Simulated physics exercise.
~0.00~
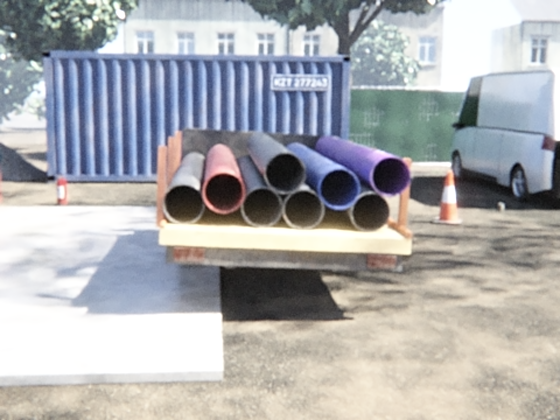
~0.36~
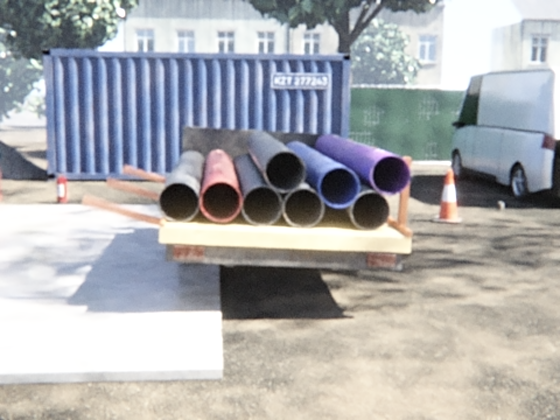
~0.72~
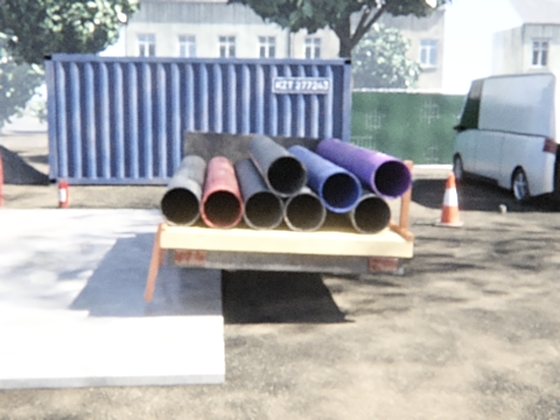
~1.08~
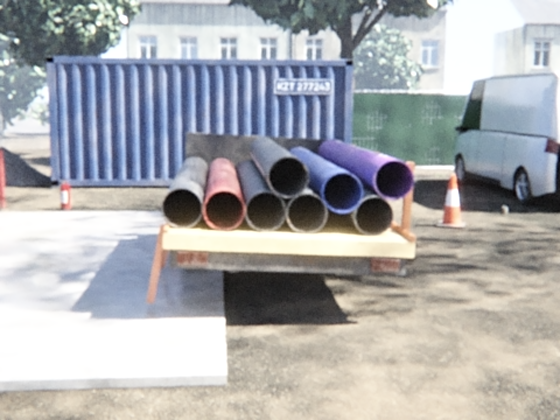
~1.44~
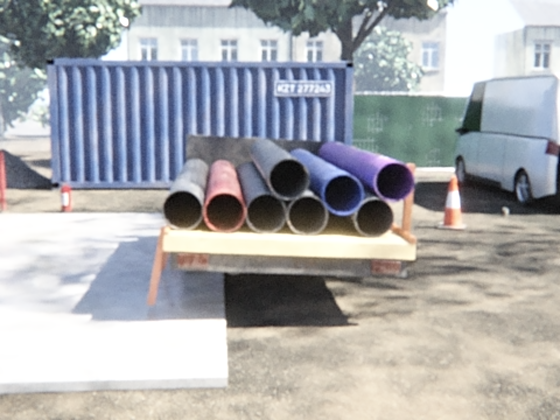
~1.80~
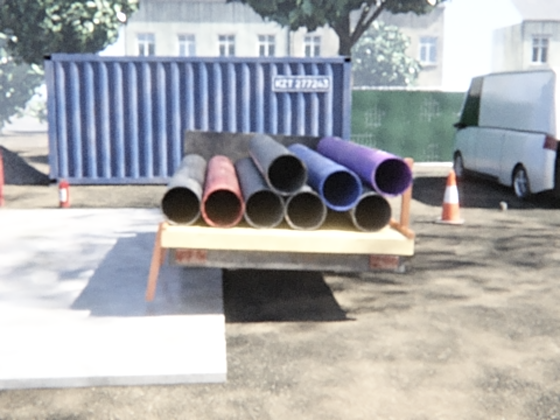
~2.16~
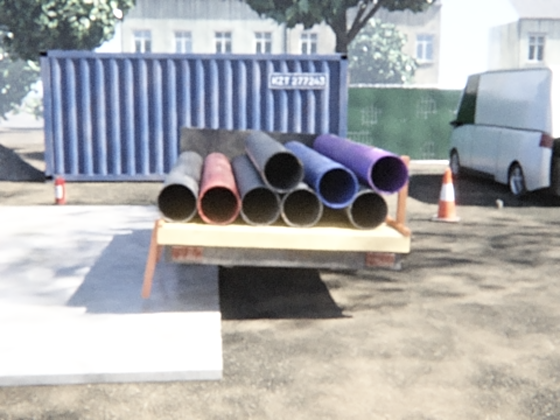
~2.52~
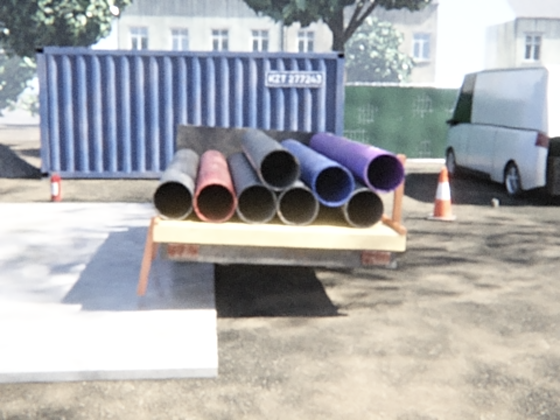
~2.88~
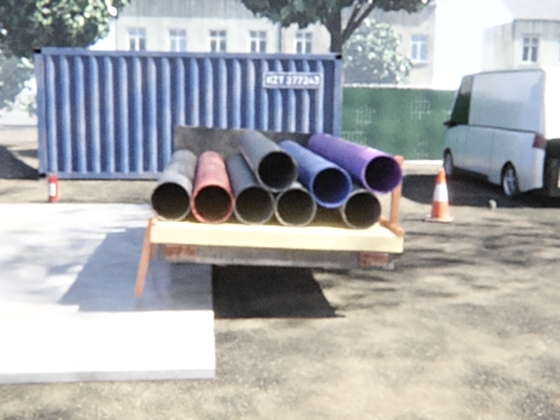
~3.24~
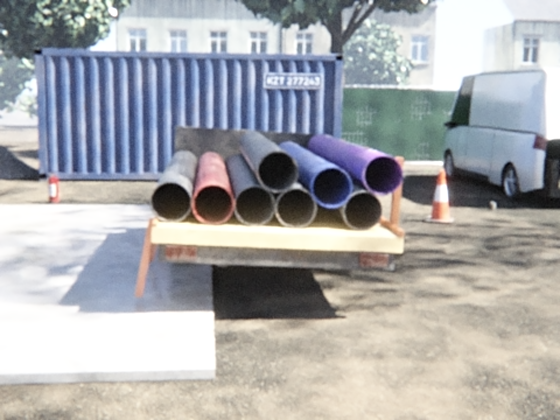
In a sunlit yard, a swaying camera looks at the tail of a low parked trailer, with a blue shipping container behind it and a pale van and traffic cone to the right. Plastic pipes lie stacked on the deck, ends towards us, dark ones mixed with a red one on the left and blue and purple ones on the right. The orange post on the left swings outward and down in one quick go, until it hangs below the deck edge. The red pipe settles slightly lower, while the blue and purple ones stay put. Nothing rolls off, and the whole load remains on the deck.
